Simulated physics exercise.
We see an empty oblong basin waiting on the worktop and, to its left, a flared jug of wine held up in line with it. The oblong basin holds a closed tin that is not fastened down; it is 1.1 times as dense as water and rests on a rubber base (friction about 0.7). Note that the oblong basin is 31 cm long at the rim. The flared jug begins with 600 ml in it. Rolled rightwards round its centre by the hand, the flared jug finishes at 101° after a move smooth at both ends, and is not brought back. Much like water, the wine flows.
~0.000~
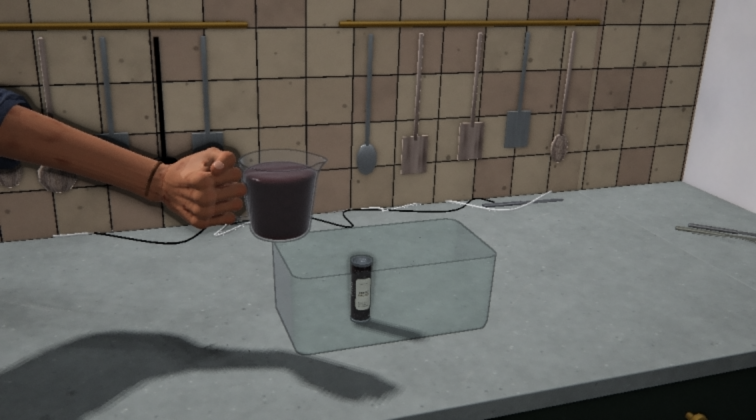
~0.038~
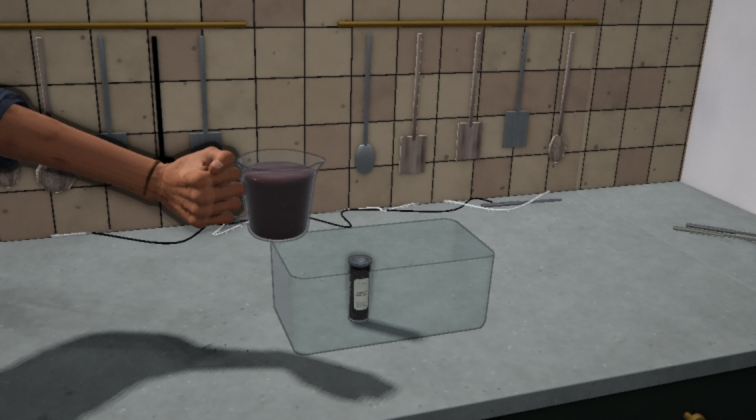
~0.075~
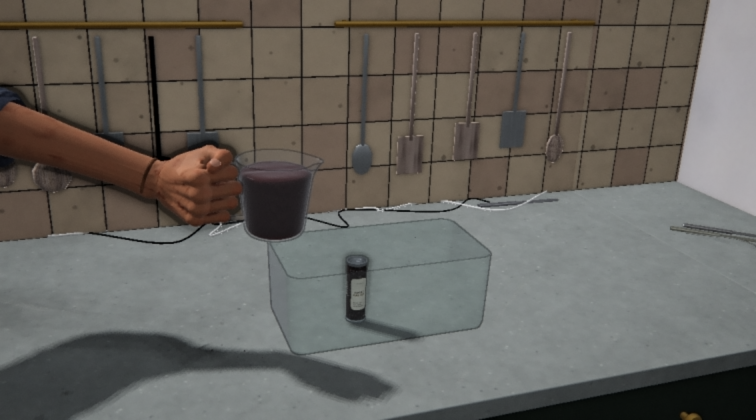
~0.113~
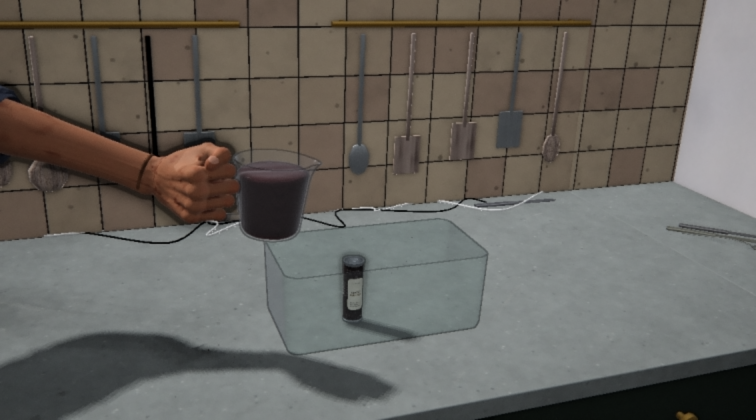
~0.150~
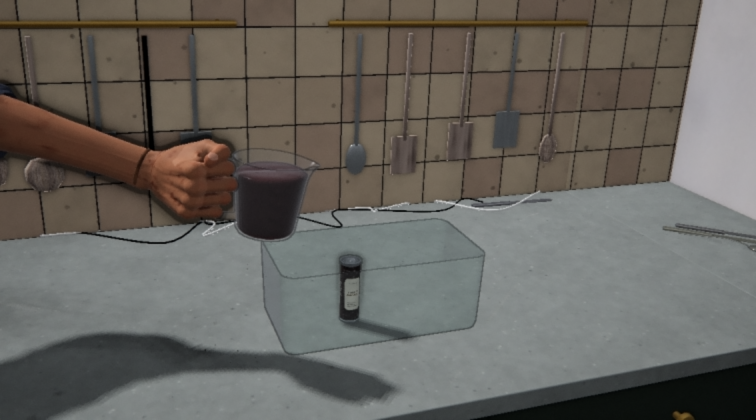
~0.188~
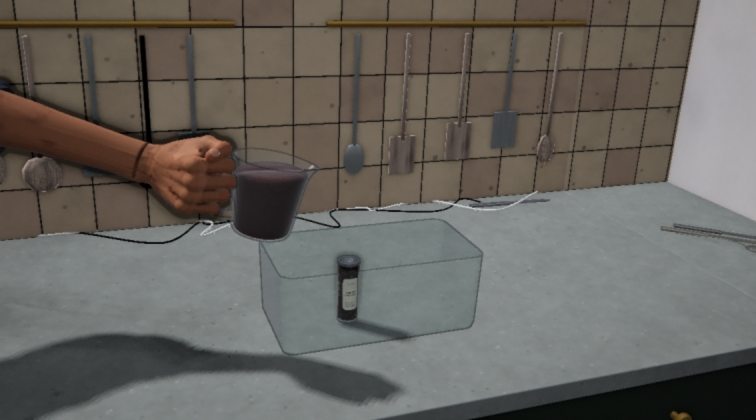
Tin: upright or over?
It tips over.
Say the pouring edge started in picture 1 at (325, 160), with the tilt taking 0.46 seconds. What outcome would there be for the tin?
Result: Tin tipped over.
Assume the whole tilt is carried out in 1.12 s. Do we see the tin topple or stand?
In that case the tin overturns.
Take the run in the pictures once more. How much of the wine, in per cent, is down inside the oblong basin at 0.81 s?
Close to 70 in a hundred.
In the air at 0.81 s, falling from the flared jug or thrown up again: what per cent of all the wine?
Around 10 percent of the liquid.
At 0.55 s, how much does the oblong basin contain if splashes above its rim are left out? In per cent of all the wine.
Roughly 10 percent.
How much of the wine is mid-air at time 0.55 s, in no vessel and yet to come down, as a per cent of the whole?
About 18 per cent.
By 0.55 s the tilt is 69° and 73 per cent is still to pour; the tin stands where it began.
By 0.81 s the tilt is 99° and 19 per cent is still to pour; the tin stands where it began.
By 1.08 s the tilt is 101° and 1 per cent is still to pour; the tin lies on its side.
By 1.38 s the tilt is 101° and 0 per cent is still to pour; the tin lies on its side.
At rest the tin lies on its side.
